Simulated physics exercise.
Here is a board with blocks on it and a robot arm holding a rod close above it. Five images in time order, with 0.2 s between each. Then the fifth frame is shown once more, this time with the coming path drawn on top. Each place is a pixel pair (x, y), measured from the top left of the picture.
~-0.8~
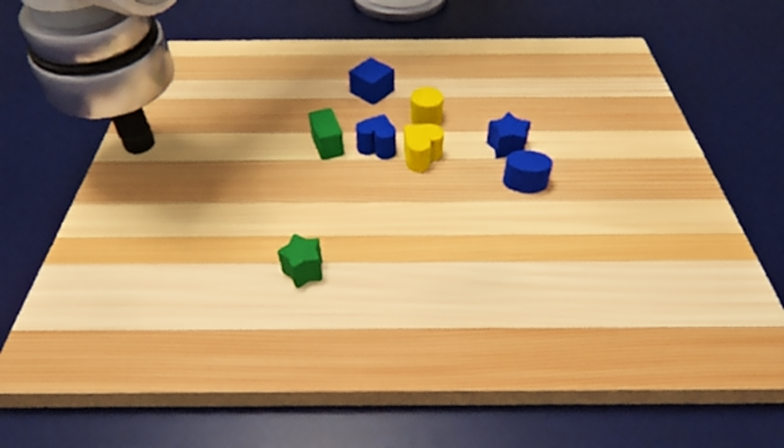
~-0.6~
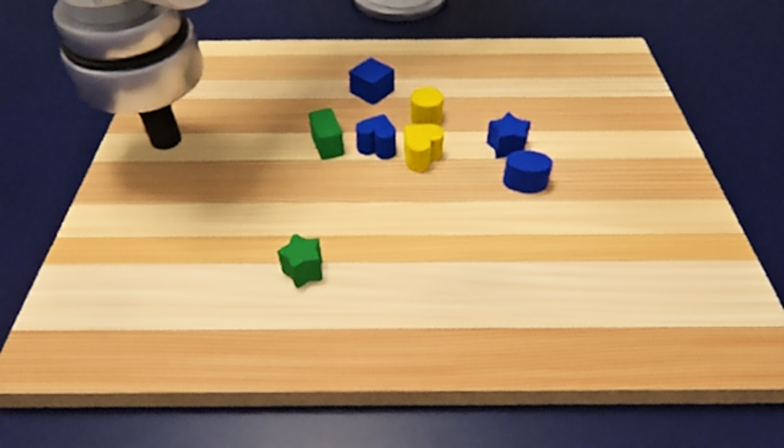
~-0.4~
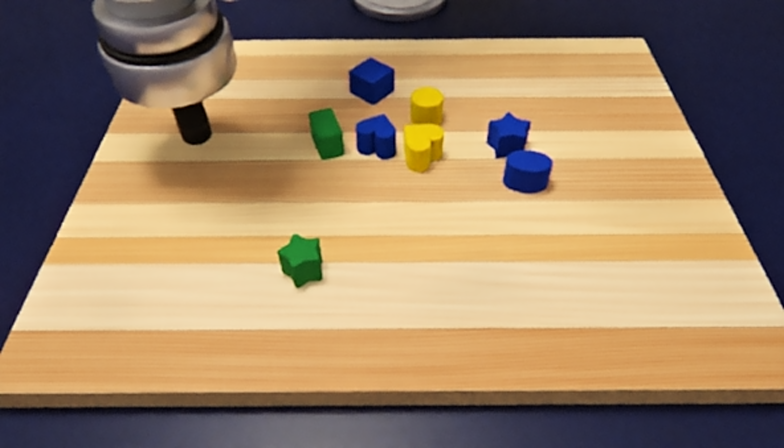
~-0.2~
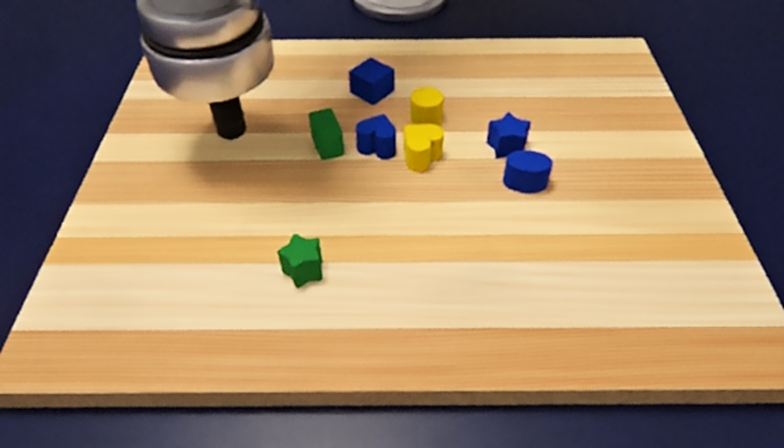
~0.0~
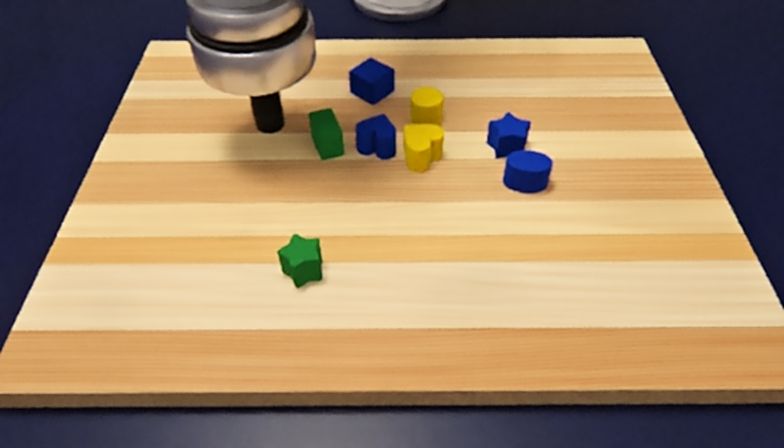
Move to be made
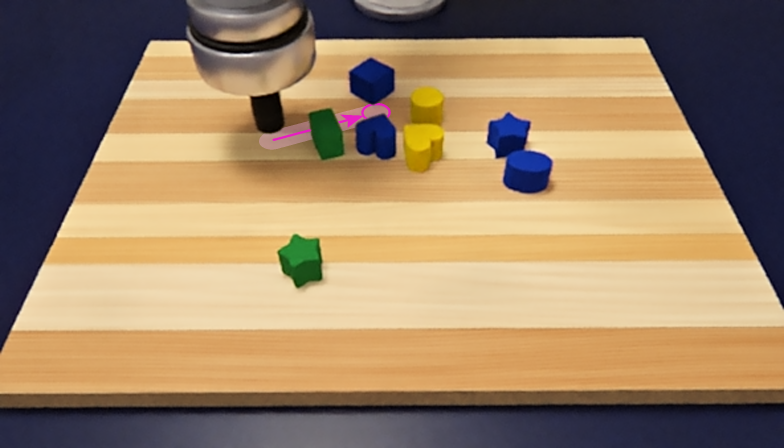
In the video, a robot arm holding a black rod moves steadily to the right above a wooden board, from the upper left edge to just left of a green block, while the scattered green, blue and yellow blocks stay still.
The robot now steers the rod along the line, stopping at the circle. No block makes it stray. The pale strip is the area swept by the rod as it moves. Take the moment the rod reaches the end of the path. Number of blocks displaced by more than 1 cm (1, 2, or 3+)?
It displaces one.
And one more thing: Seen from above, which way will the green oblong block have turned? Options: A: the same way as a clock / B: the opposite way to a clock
Option A.
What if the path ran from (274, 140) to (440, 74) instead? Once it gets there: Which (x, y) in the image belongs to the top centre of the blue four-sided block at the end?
If I read the scene right, the answer is (396, 49).
Path on the board, from (274, 140) directly to (376, 112).
On the path given first. One third of the way, rod at (308, 116); green oblong block at (332, 122), turned 20° clockwise.
Two thirds of the way, rod at (342, 107); green oblong block at (342, 119), turned 70° clockwise.
At the end, rod at (376, 98); green oblong block at (342, 119), turned 75° clockwise; blue four-sided block in place.
